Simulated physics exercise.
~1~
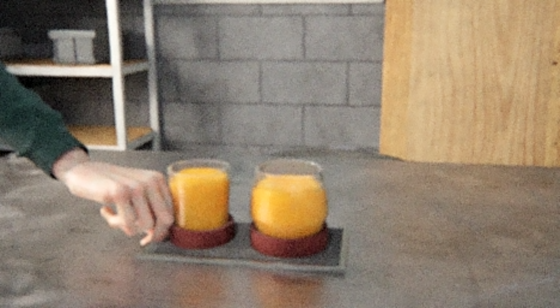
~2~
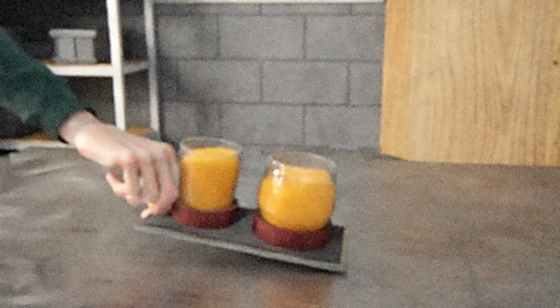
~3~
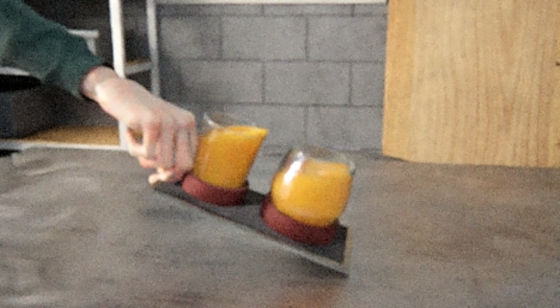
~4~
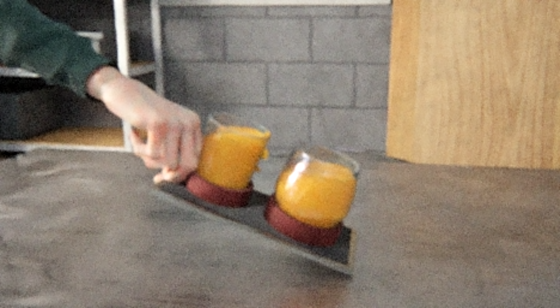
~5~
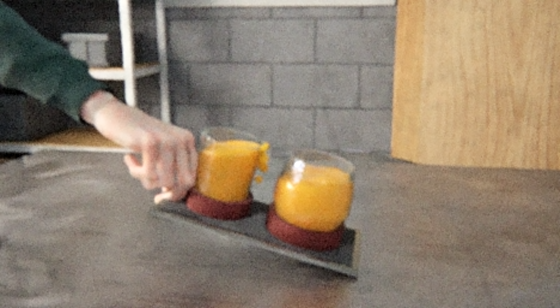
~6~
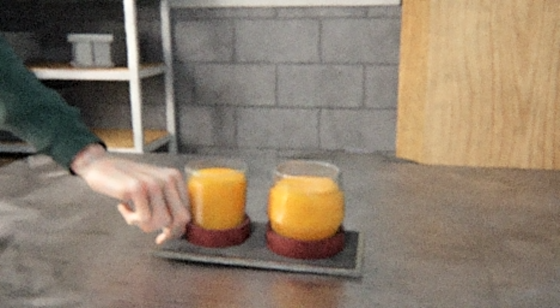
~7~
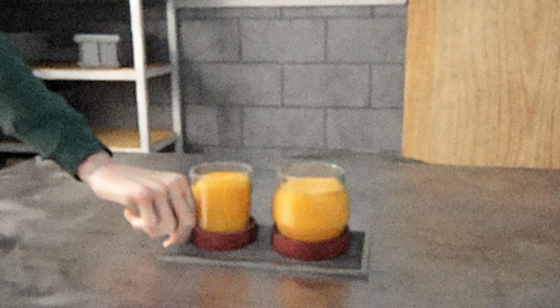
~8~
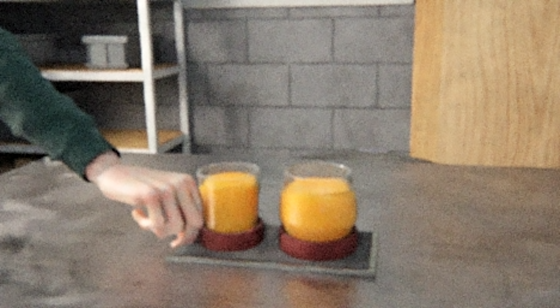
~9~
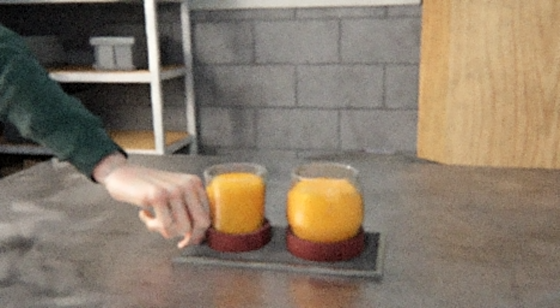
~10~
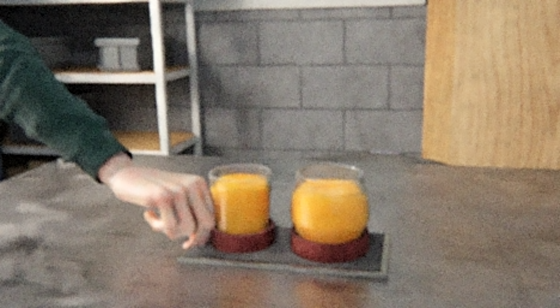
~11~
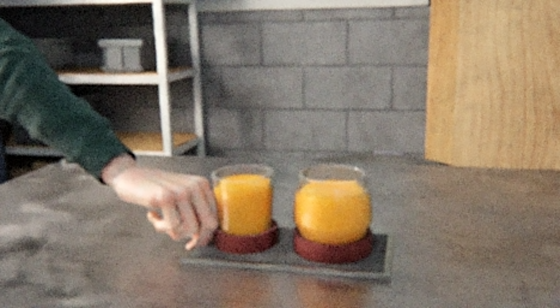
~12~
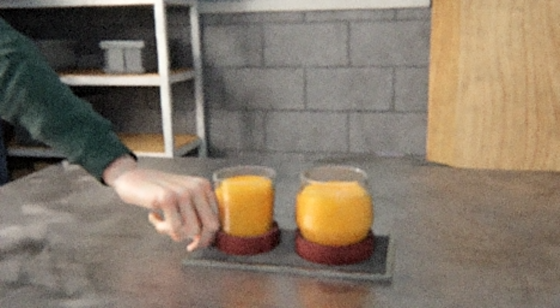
A hand in a dark green sleeve grips the left end of a dark tray on a grey tabletop, seen from the front, with a grey block wall, white shelving on the left and a pale wooden panel on the right. Two clear glasses of orange juice stand side by side in dark red holders on the tray. The hand lifts the left end, tilting the tray down to the right, and juice spills over the right rim of the left glass. The hand then lowers the tray flat as the view pans slightly left. Both glasses finish upright, still holding juice.
